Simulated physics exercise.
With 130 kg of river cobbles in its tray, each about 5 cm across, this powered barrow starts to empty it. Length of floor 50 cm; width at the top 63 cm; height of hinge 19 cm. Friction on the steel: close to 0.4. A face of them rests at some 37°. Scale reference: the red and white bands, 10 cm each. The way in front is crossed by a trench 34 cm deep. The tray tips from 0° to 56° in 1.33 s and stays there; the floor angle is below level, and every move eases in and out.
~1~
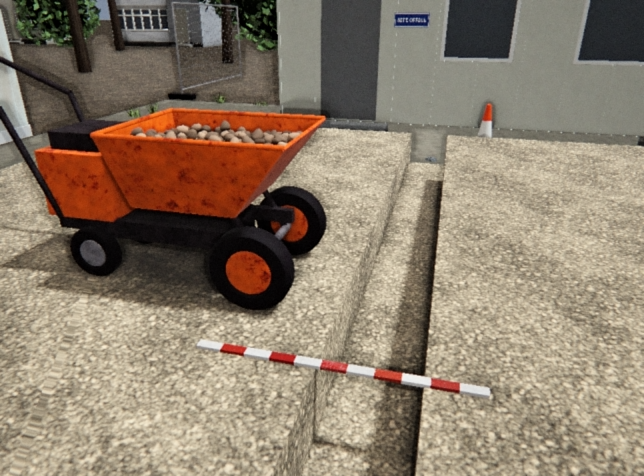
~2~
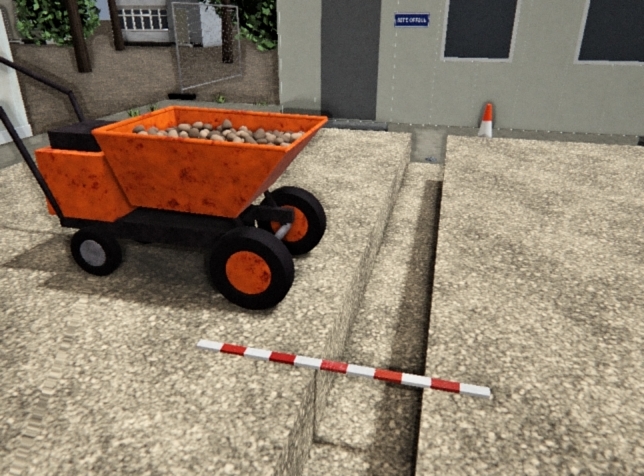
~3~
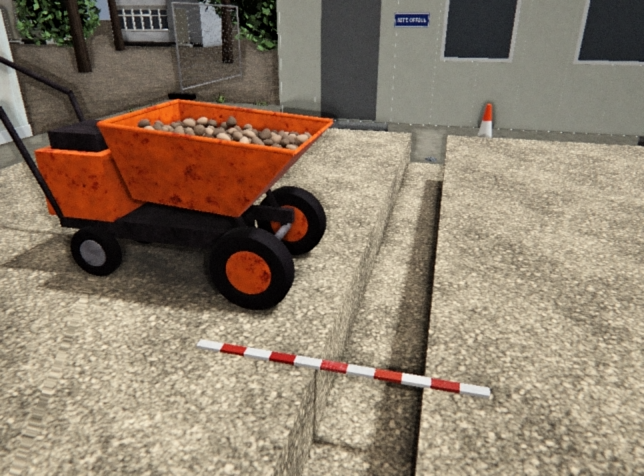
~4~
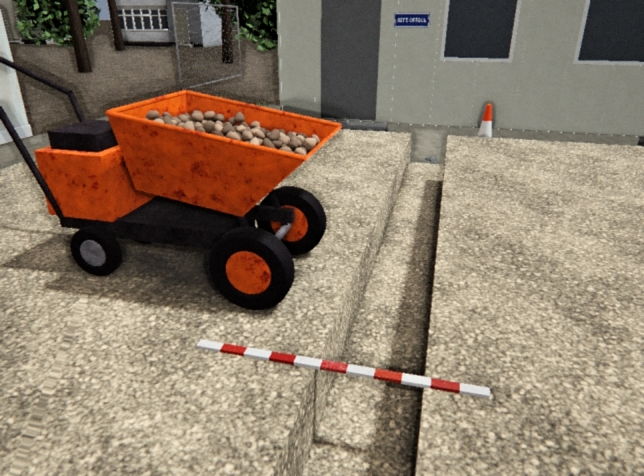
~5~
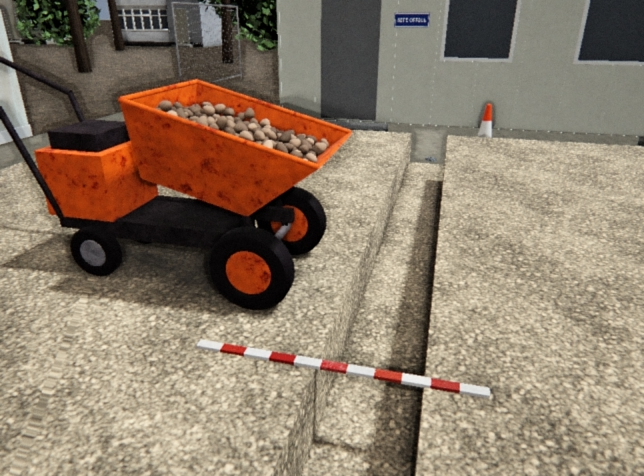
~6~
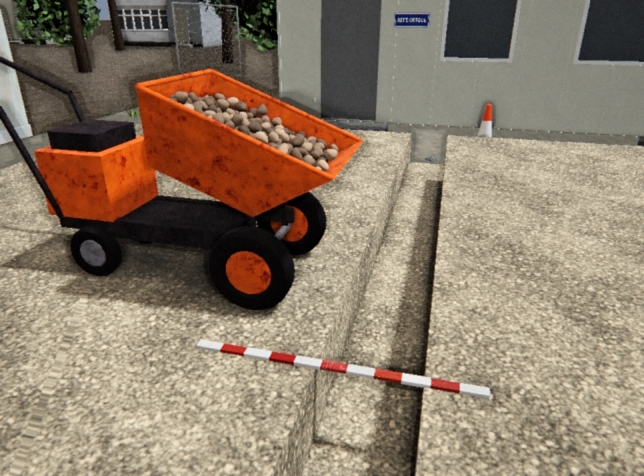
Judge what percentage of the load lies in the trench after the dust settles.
About 38 %.
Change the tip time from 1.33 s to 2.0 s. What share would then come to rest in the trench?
Close to 40 percent, then.
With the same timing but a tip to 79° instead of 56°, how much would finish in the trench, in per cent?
It would be near 65 per cent.
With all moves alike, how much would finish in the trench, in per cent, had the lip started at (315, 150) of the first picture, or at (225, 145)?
Estimates: 20 % then 45 %.
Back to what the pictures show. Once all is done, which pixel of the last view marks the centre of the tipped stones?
Middle at around (406, 346), I'd say.
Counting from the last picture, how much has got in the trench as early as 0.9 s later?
At that moment: Approx. 10 %.
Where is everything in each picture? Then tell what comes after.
In the first picture, the tray is at 0°, its lip at (284, 149); the top of the load is at (246, 135).
In the second picture, lip at (286, 150), floor tilted 1°, highest stones at (233, 134).
In the third picture, lip at (294, 153), floor tilted 4°, highest stones at (214, 129).
In the fourth picture, lip at (305, 159), floor tilted 9°, highest stones at (189, 120).
In the fifth picture, lip at (318, 168), floor tilted 15°, highest stones at (197, 111).
In the sixth picture, lip at (332, 179), floor tilted 21°, highest stones at (207, 103).
Then, 0.4 s after the last picture the floor is at 47°, 100 % in the tray; the foremost stones are at (360, 204).
Then, 0.9 s after the last picture the floor is at 56°, 91 % in the tray, 8 % in the trench, 1 % past the trench; the foremost stones are at (441, 293).
Then, 1.2 s after the last picture the floor is at 56°, 75 % in the tray, 15 % in the trench, 10 % past the trench; the foremost stones are at (506, 319).
Then, 3.2 s after the last picture the floor is at 56°, 50 % in the tray, 38 % in the trench, 11 % past the trench; the foremost stones are at (578, 318).
